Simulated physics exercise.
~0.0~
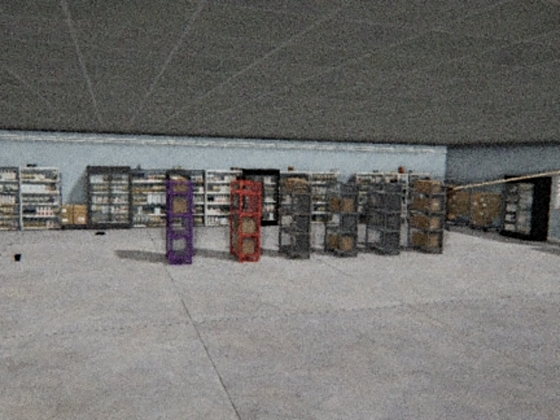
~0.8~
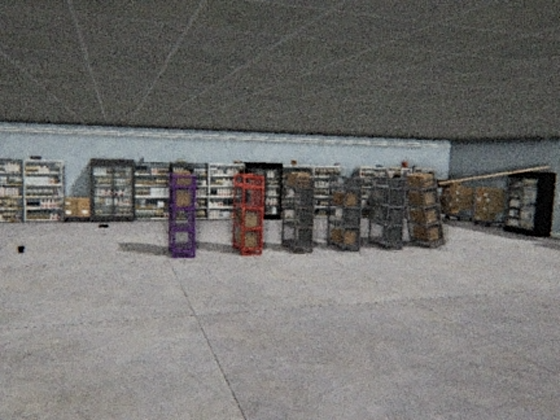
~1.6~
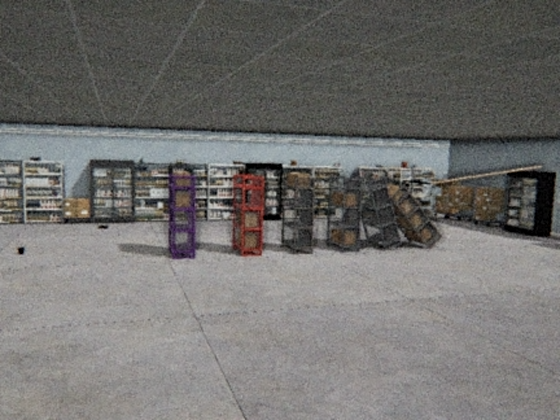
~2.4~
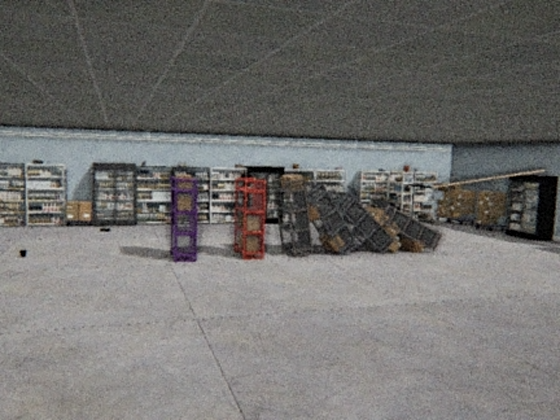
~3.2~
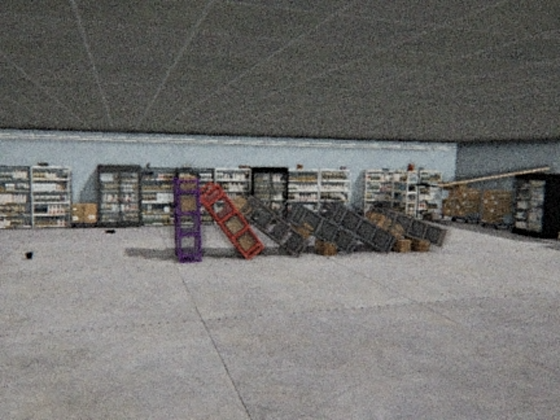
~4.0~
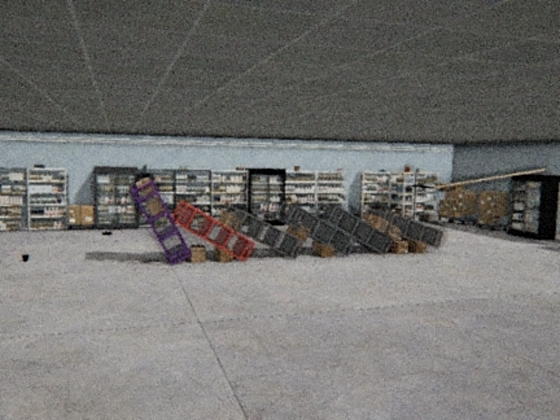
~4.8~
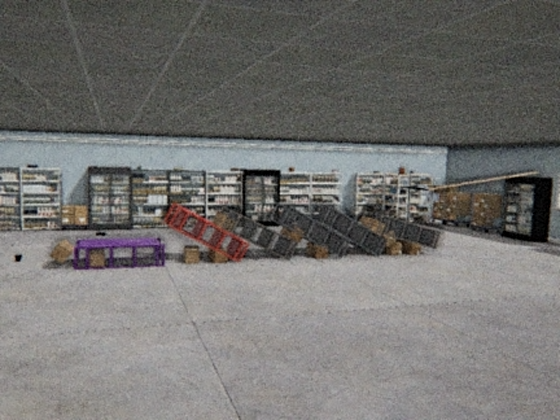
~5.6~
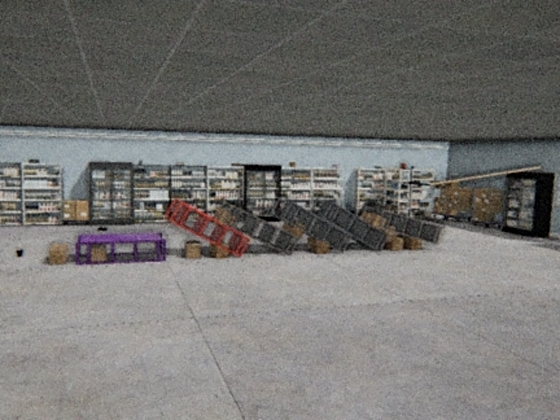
In a shop, a row of six racks holding boxes toppled leftward one after another from the right end, spilling cartons, until the red one leaned over and the purple one at the far left fell flat, leaving none upright.
